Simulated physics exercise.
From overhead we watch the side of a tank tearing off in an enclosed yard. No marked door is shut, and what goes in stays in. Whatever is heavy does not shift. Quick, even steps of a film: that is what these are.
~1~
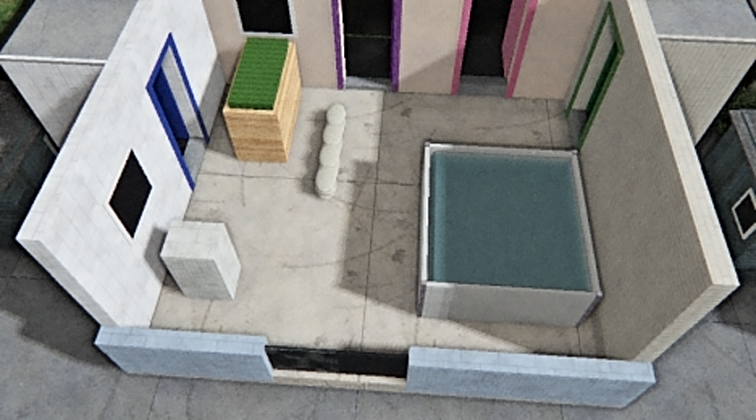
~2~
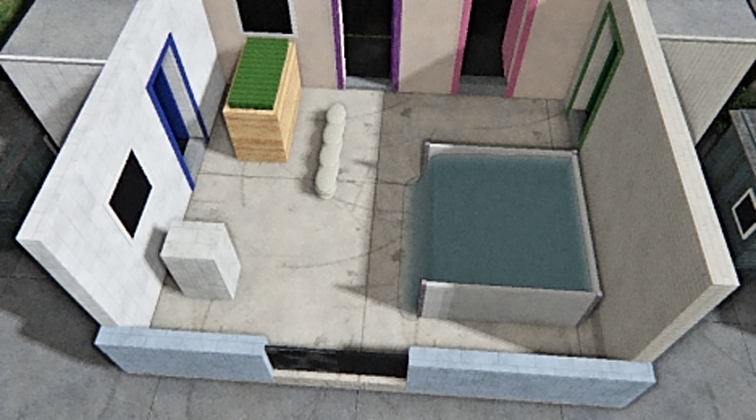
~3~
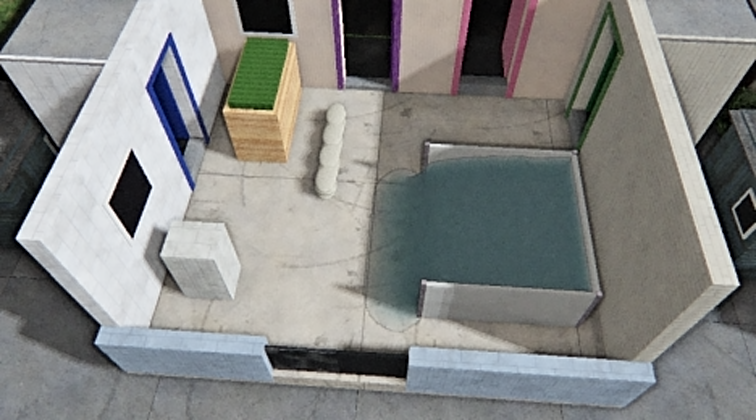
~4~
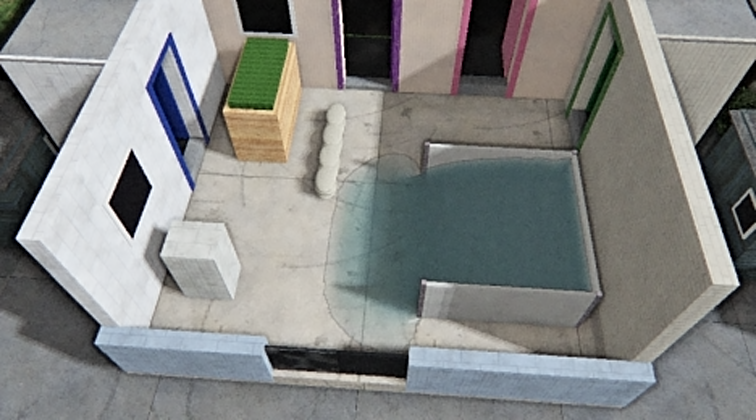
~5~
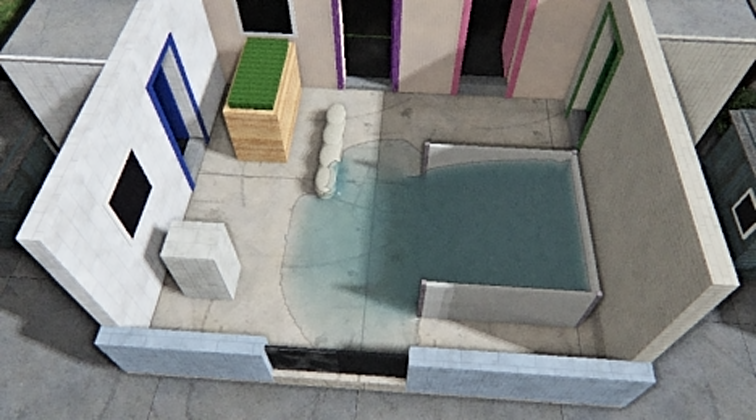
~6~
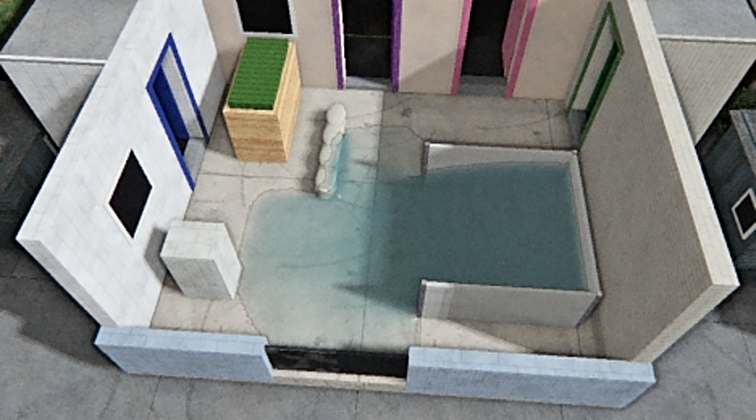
Water pours from the tank's open left side and spreads leftward across the walled yard.
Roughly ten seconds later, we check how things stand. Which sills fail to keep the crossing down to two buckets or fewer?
One by one: I expect the pink door to see two buckets at most; I expect the green door to see two buckets at most; I expect the purple door to see over two buckets; I expect the blue door to see over two buckets.
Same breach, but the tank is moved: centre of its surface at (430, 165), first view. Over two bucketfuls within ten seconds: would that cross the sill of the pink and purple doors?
I'd say the pink door doesn't reach it but the purple door crosses the line.
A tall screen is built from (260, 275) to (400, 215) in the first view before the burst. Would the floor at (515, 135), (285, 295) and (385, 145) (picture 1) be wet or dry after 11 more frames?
Taking the three spots in turn, they are unwetted, inundated and inundated.
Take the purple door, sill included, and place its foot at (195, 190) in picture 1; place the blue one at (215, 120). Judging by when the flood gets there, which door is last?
Last: The green-painted one.
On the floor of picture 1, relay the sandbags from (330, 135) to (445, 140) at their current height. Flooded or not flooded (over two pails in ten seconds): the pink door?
The pink door falls short.
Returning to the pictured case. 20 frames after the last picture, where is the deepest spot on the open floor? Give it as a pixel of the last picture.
Pointing at (220, 105).
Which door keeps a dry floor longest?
That would be the green one.
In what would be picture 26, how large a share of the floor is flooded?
About 75 percent.
A moment on, water covers 55 % of the floor; the pink door not reached, the green door not reached, the purple door under two buckets in, the blue door wet at the sill, nothing in.
Next, water covers 65 % of the floor; the pink door not reached, the green door not reached, the purple door far over two buckets in, the blue door under two buckets in.
Then, water covers 75 % of the floor; the pink door wet at the sill, nothing in, the green door wet at the sill, nothing in, the purple door far over two buckets in, the blue door over two buckets in.
Later, water covers 95 % of the floor; the pink door wet at the sill, nothing in, the green door wet at the sill, nothing in, the purple door far over two buckets in, the blue door far over two buckets in.
In the end, water covers 95 % of the floor; the pink door wet at the sill, nothing in, the green door wet at the sill, nothing in, the purple door far over two buckets in, the blue door far over two buckets in.
